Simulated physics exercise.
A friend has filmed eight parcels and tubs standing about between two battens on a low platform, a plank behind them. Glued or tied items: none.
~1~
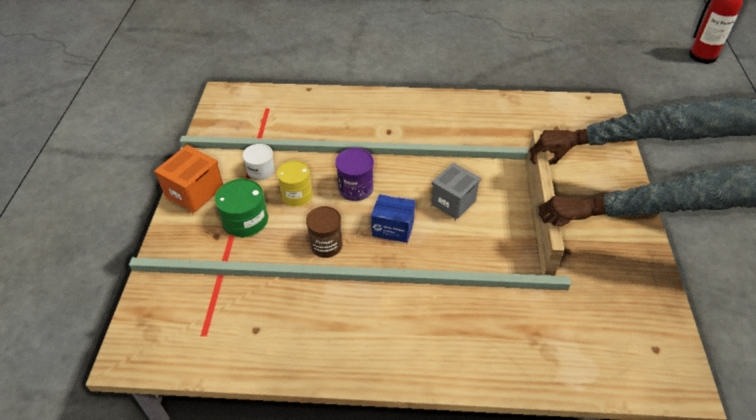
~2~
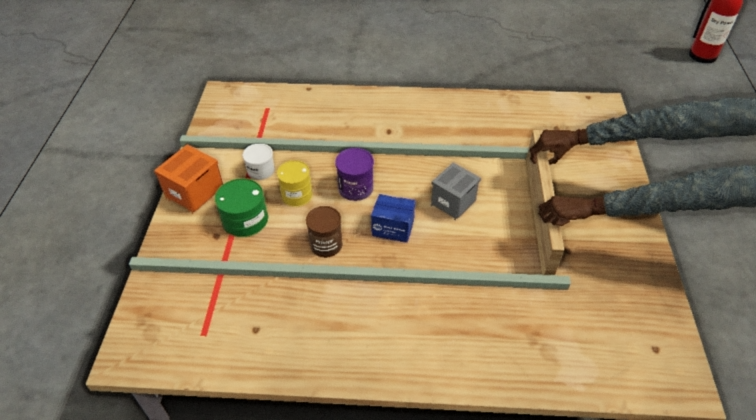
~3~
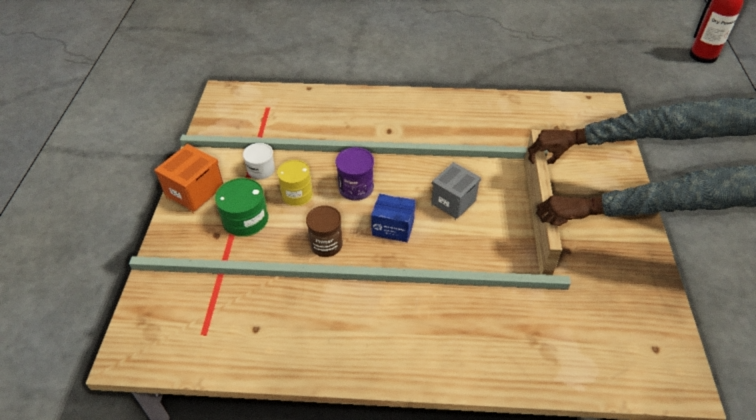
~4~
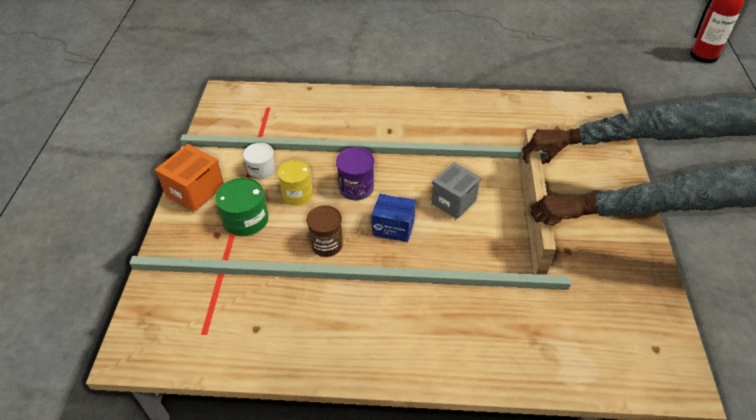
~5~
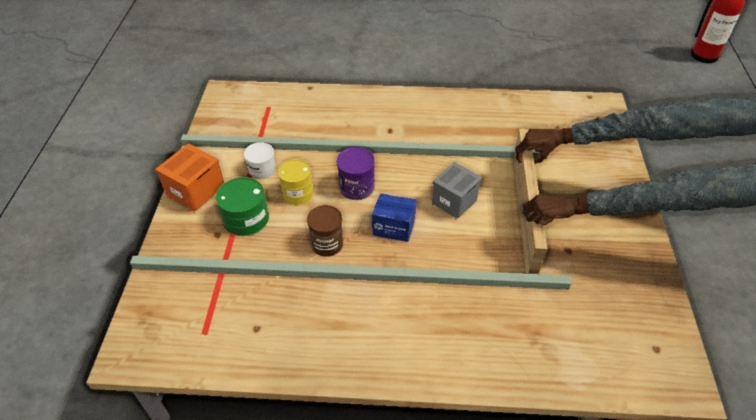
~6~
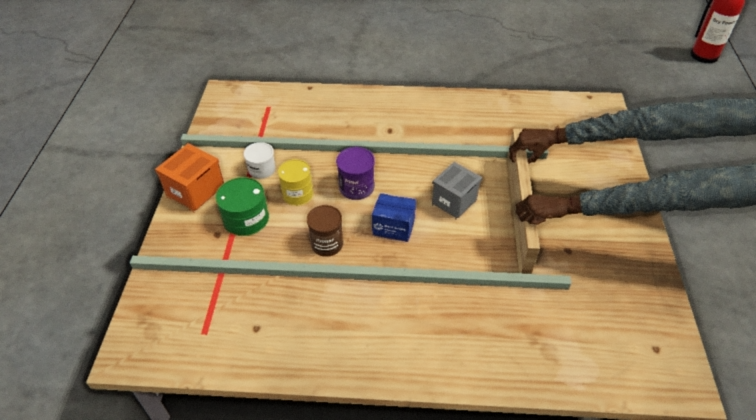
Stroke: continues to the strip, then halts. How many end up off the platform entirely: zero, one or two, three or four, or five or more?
It is going to spill one or two of them.
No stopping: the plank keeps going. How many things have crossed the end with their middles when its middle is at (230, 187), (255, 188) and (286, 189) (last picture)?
First 1, then 0, then 0.
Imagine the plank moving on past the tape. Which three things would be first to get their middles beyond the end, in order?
They are the orange tote, the green canister, the yellow canister.
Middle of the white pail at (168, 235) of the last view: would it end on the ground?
Put there, it simply holds its spot.
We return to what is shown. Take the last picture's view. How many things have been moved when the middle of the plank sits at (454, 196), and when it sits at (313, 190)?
The number moved is 1 and then 5.
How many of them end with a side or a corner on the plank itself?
It is in contact with 4.
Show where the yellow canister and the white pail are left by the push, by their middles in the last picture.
Final spots - yellow canister (195, 175), white pail (206, 154).
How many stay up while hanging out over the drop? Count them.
As for overhanging, the count is 0.
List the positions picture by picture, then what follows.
In the first frame, orange tote (191, 180); green canister (242, 208); white pail (259, 162); plank (543, 200); tape (241, 204).
In the second frame, green canister (242, 208); grey tote (455, 192).
In the third frame, white pail (260, 162); plank (541, 200).
In the fourth frame, orange tote (191, 179); purple pail (356, 174).
In the fifth frame, green canister (243, 207); yellow canister (296, 183).
In the sixth frame, orange tote (192, 178); green canister (243, 207); white pail (260, 161); plank (521, 199); tape (242, 202).
Soon after, none off yet; orange tote at rest near (192, 178); green canister at rest near (243, 207); white pail at rest near (260, 161).
At rest, the number that fall off is one or two; fallen, orange tote.
